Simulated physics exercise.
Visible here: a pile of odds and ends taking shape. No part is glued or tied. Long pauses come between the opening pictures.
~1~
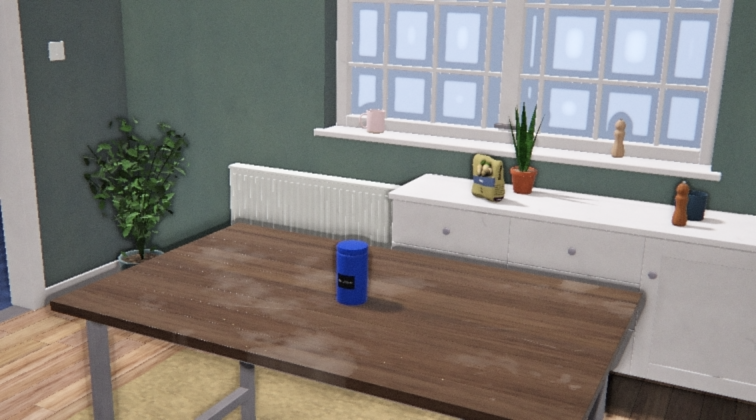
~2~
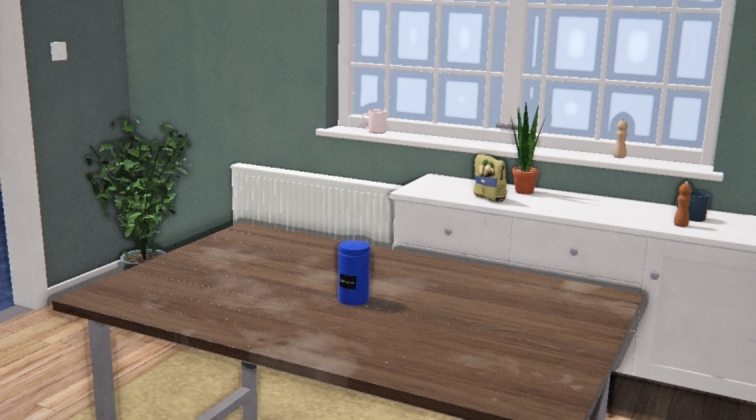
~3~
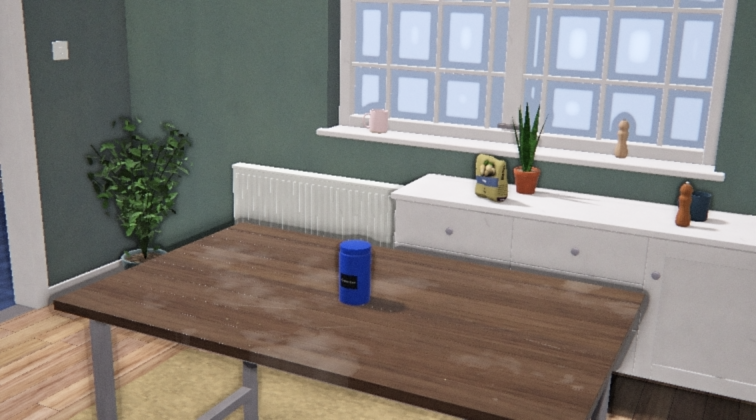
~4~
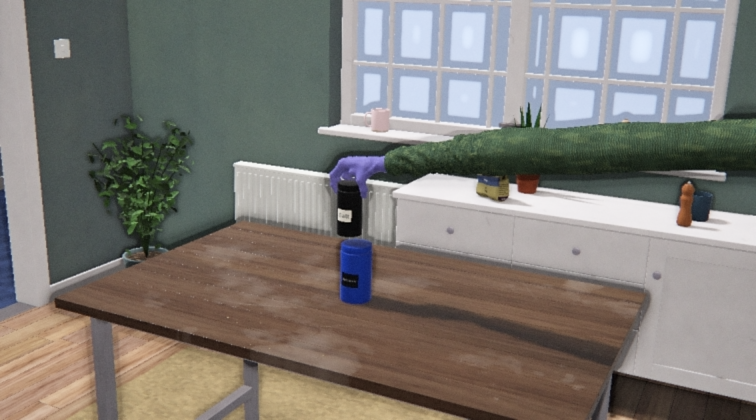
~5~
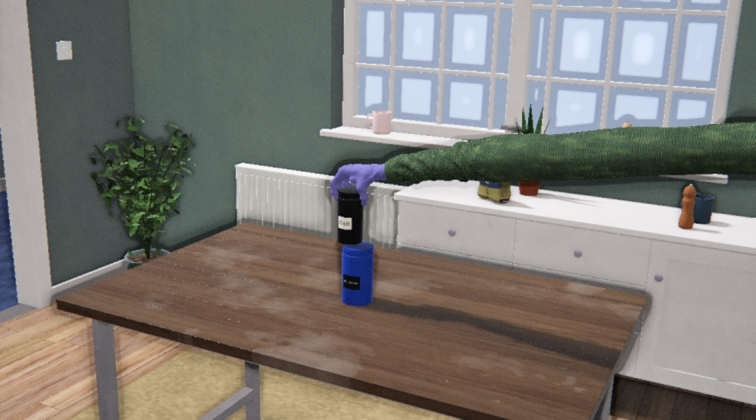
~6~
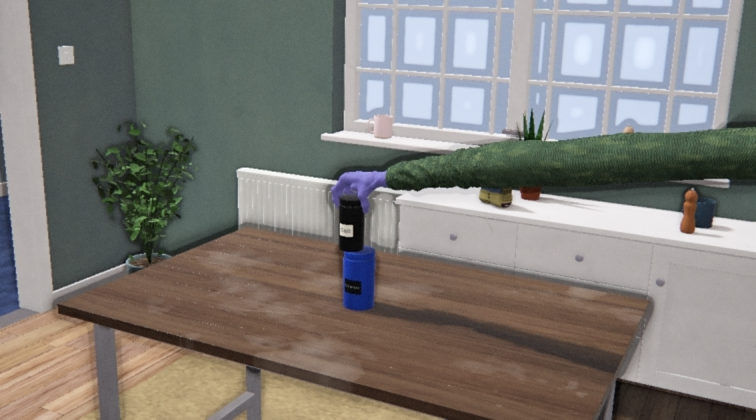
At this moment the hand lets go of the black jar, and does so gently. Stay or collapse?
It will stay balanced.
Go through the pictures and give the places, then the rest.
The last thing is not in view yet; blue jar (352, 273), in the first picture.
The last thing is not in view yet; blue jar (354, 273), in the second picture.
The last thing is not in view yet; blue jar (355, 272), in the third picture.
On its way; black jar (350, 208); blue jar (356, 271), in the fourth picture.
On its way; black jar (350, 216); blue jar (358, 273), in the fifth picture.
In place under the hand; black jar (352, 223); blue jar (359, 278), in the sixth picture.
Then, 0.30 s on from there, no change.
Then, 0.70 s on from there, black jar resting near (352, 223).
In the end, both unmoved. At the end, from the last picture's camera, black jar near (352, 223). The pile holds.
